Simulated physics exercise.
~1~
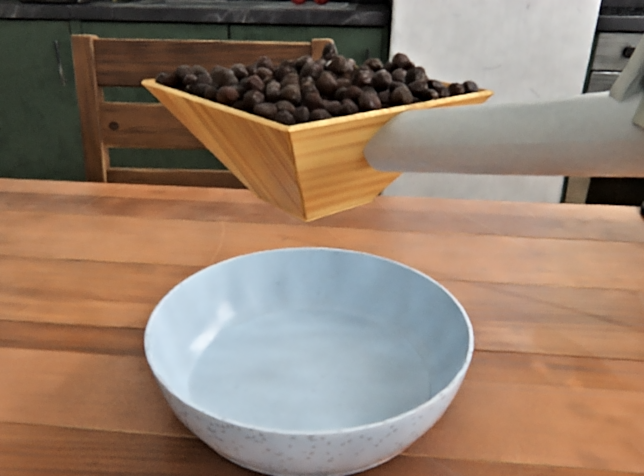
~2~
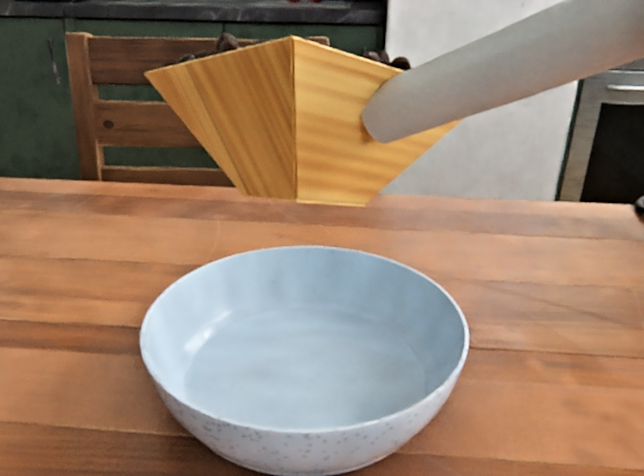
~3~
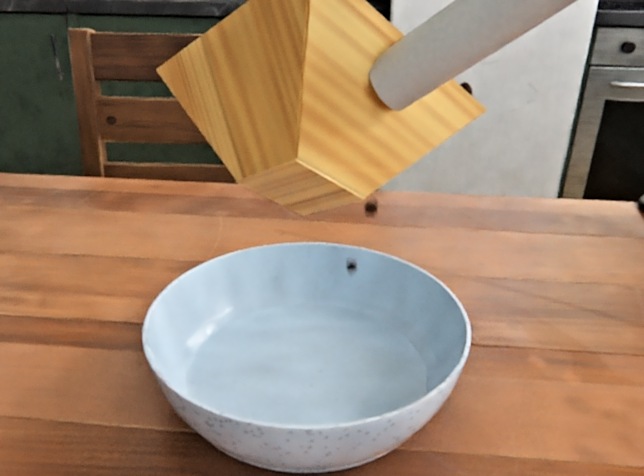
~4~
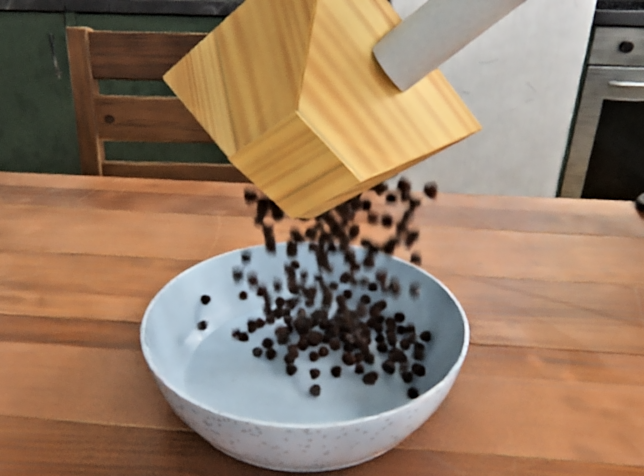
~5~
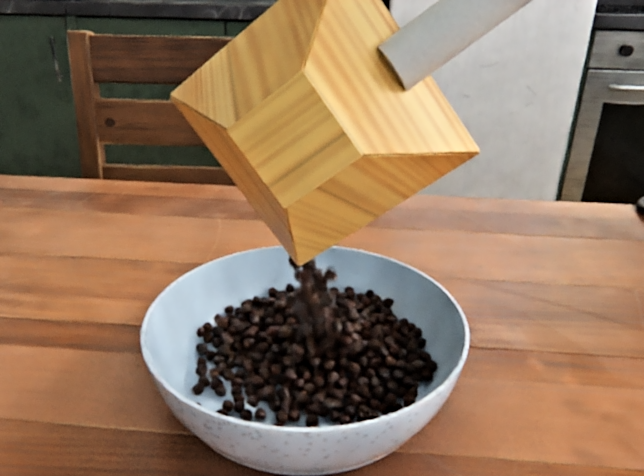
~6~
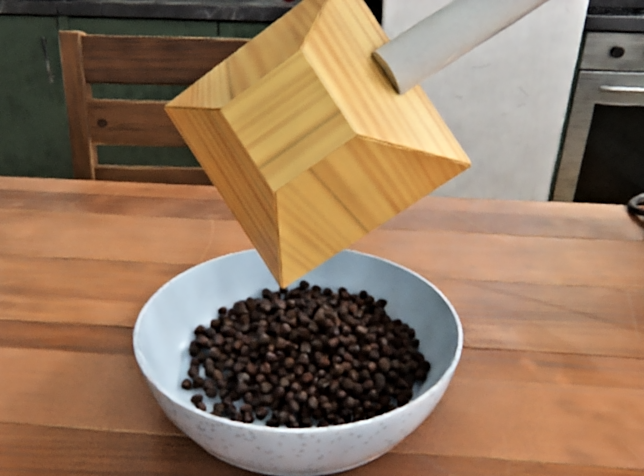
A wooden scoop heaped with dark coffee beans was tipped over by a robot arm above a pale blue bowl on a wooden table, and after a first few fell, the rest poured down until they lay in a still pile in the bowl.
